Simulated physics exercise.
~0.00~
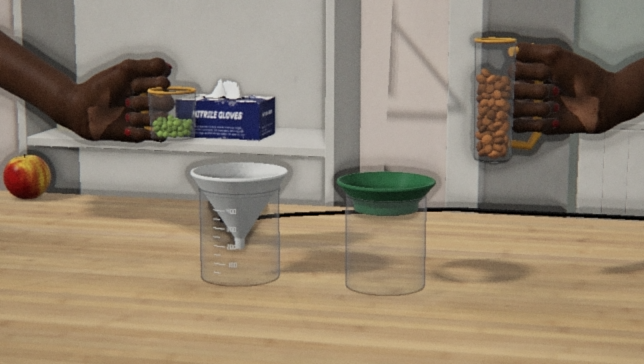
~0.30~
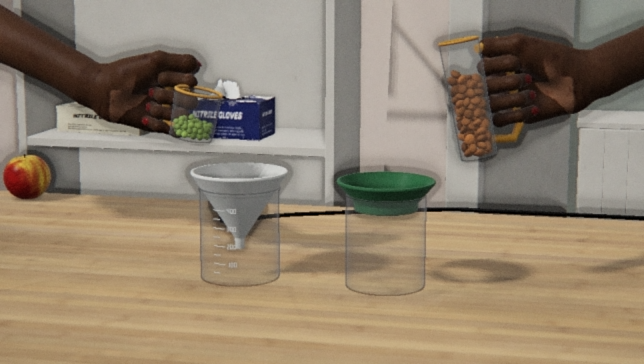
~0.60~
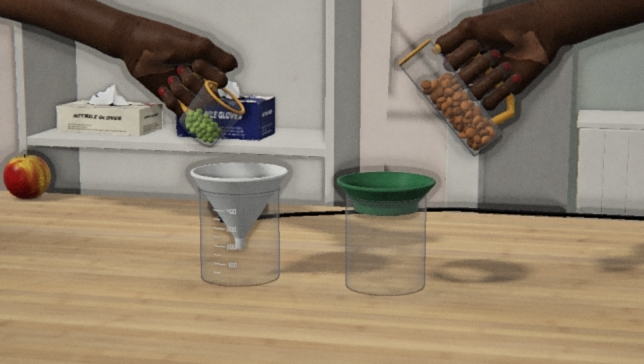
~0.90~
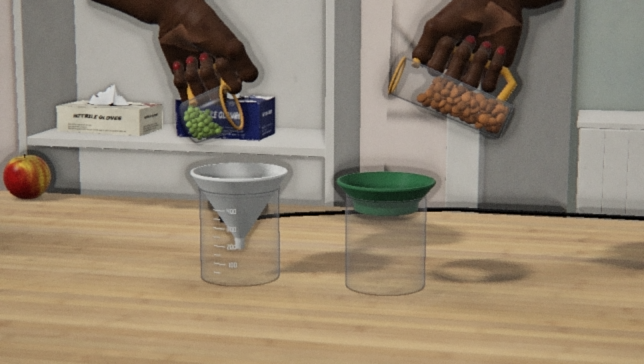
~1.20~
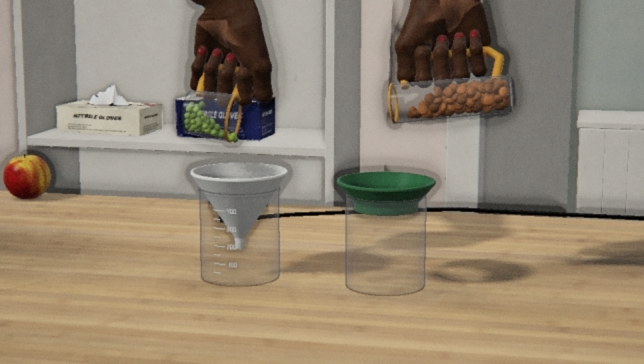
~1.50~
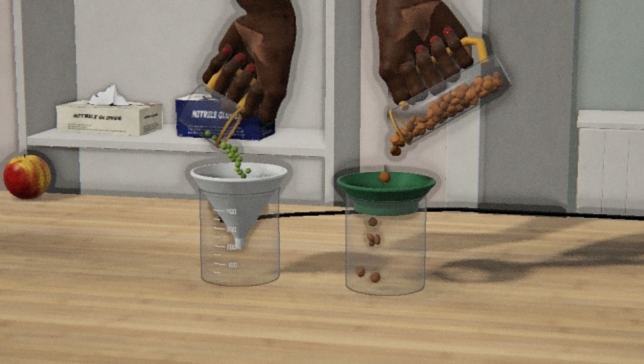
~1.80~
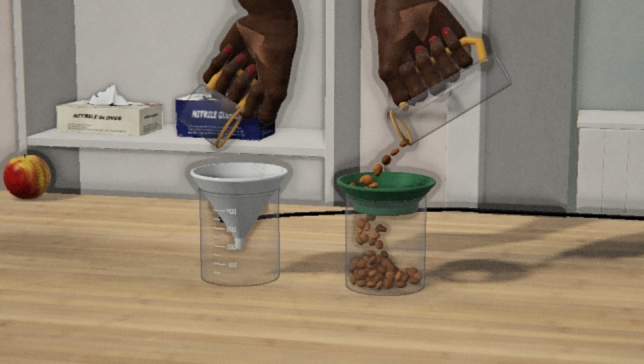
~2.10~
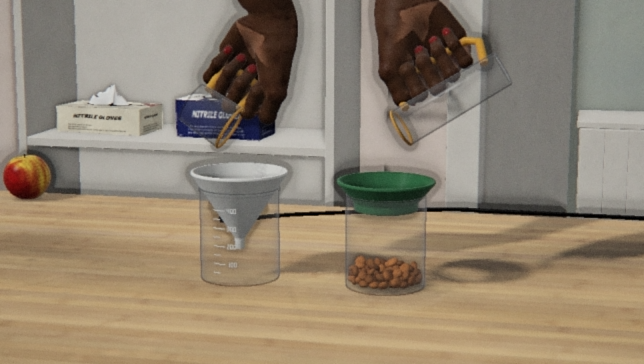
Two hands tipping cups over funnels, the green bits at left staying in the grey funnel, the brown nuts filling the right jar's bottom.
